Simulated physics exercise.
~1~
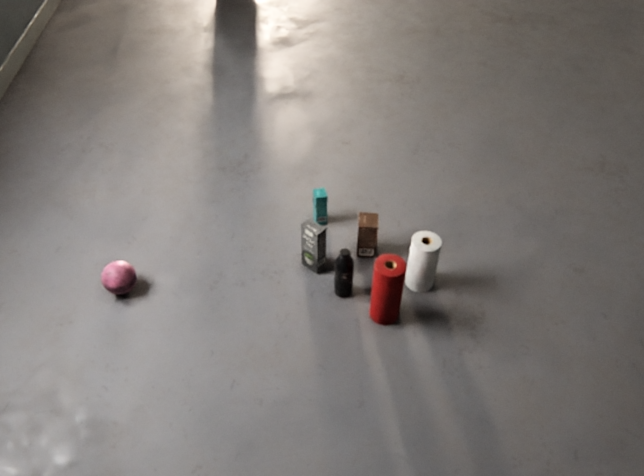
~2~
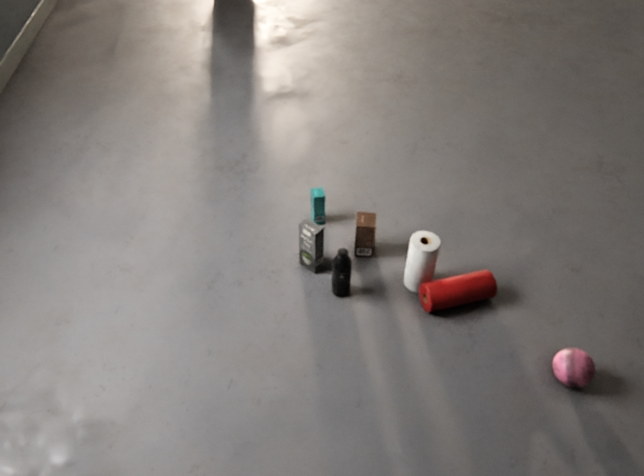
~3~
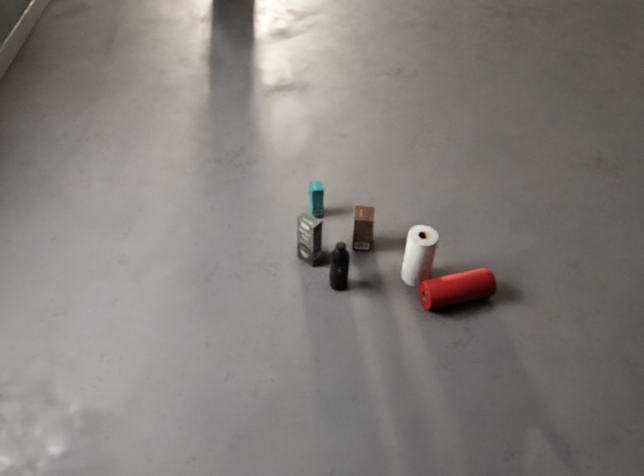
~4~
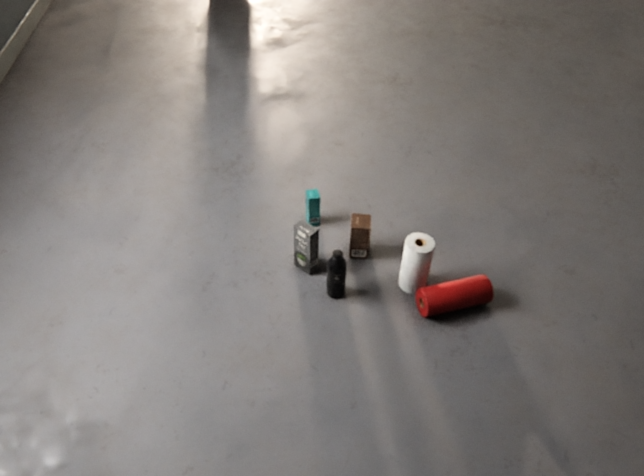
A red roll stood among a white roll, a black bottle and three small cartons on a grey floor as a pink ball passed from left to right and out of view, leaving the red roll lying on its side and the others still upright.
